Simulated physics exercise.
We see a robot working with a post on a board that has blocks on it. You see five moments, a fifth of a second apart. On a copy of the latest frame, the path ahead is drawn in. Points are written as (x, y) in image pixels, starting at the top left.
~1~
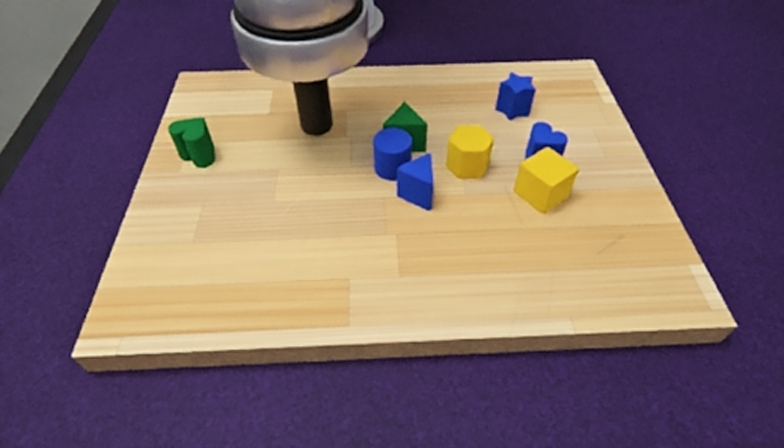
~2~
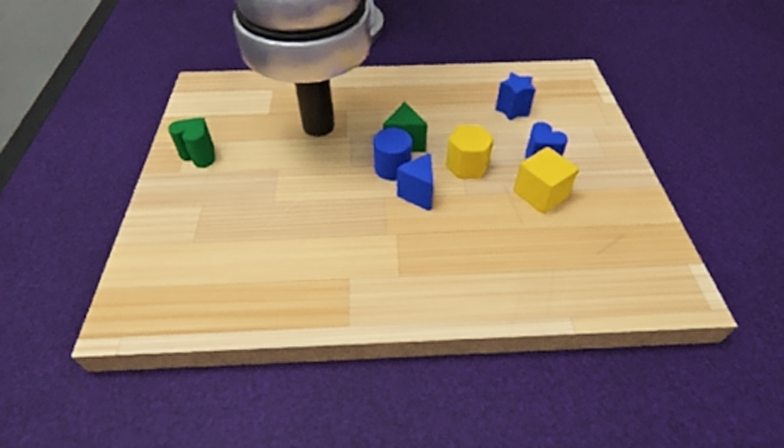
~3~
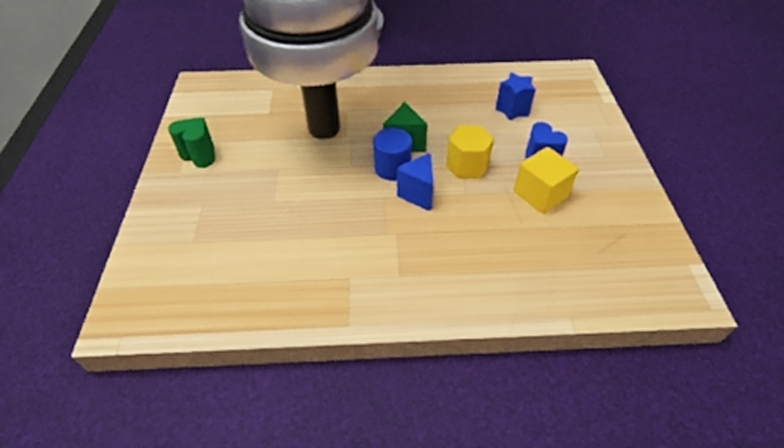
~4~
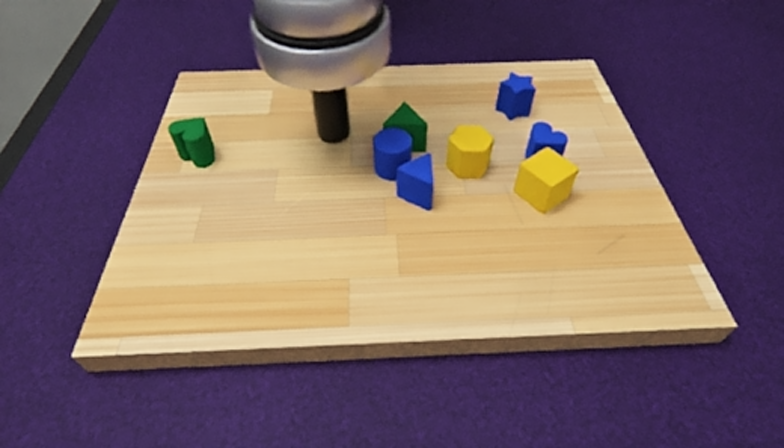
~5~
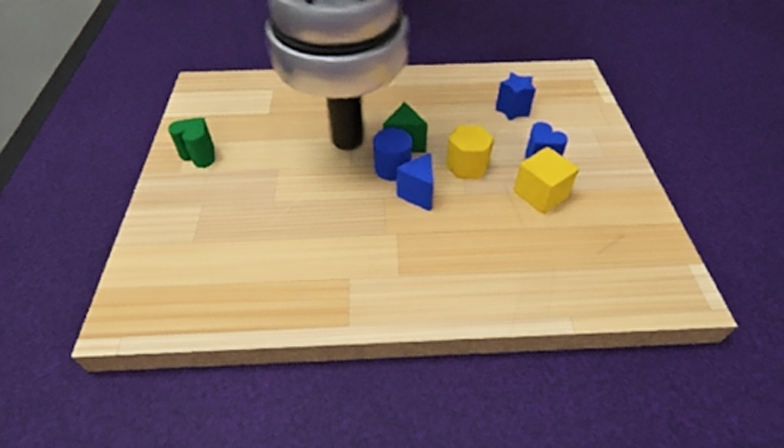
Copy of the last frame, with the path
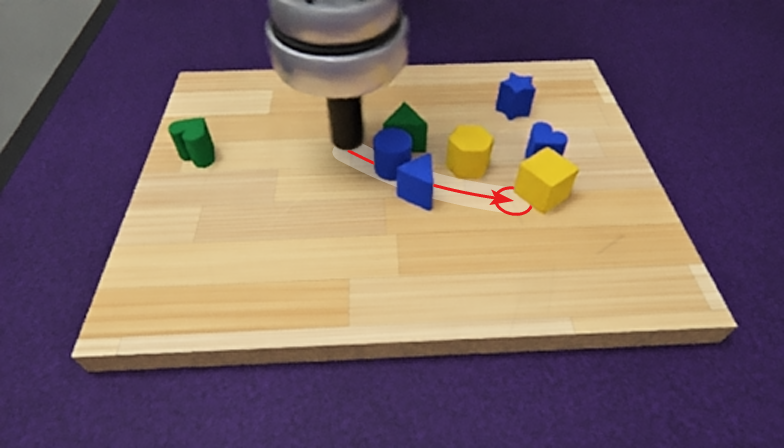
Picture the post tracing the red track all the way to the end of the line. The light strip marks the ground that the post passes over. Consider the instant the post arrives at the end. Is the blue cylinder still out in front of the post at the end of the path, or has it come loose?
It sits in front of the post.
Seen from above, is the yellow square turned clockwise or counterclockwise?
The block spins clockwise.
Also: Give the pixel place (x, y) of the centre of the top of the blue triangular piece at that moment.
My estimate: (439, 182).
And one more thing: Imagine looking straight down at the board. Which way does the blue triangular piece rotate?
It twists with the clock when seen from above.
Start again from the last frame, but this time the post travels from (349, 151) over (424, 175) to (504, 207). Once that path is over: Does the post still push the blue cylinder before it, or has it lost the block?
The post still pushes it.
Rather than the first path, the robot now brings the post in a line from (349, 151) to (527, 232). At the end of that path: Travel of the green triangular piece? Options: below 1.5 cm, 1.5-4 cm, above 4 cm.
My prediction: Under 1.5 cm.
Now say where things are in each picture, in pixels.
Post tip (317, 127); block tops, blue cylinder (393, 140); blue triangular piece (420, 168); yellow six-sided block (471, 137); yellow square (550, 166), in the first frame.
Post (319, 128); blocks unchanged, in the second frame.
Post (325, 130); blocks unchanged, in the third frame.
Post (334, 134); blocks unchanged, in the fourth frame.
Post (348, 141); blue cylinder (393, 140); blue triangular piece (420, 168); yellow six-sided block (471, 137); yellow square (550, 166), in the fifth frame.
Path on the board, from (349, 151) via (423, 182), ending at (514, 201).
What follows on the original path. One third of the way, post (397, 163); blue cylinder (434, 152); blue triangular piece (434, 176), turned 45° clockwise.
Two thirds of the way, post (454, 180); blue cylinder (495, 166); blue triangular piece (439, 182), turned 50° clockwise; yellow six-sided block (484, 136), turned 40° anticlockwise.
At the end, post (516, 190); blue cylinder (553, 161); blue triangular piece (439, 182), turned 50° clockwise; yellow six-sided block (484, 136), turned 40° anticlockwise; yellow square (595, 159), turned 45° clockwise.
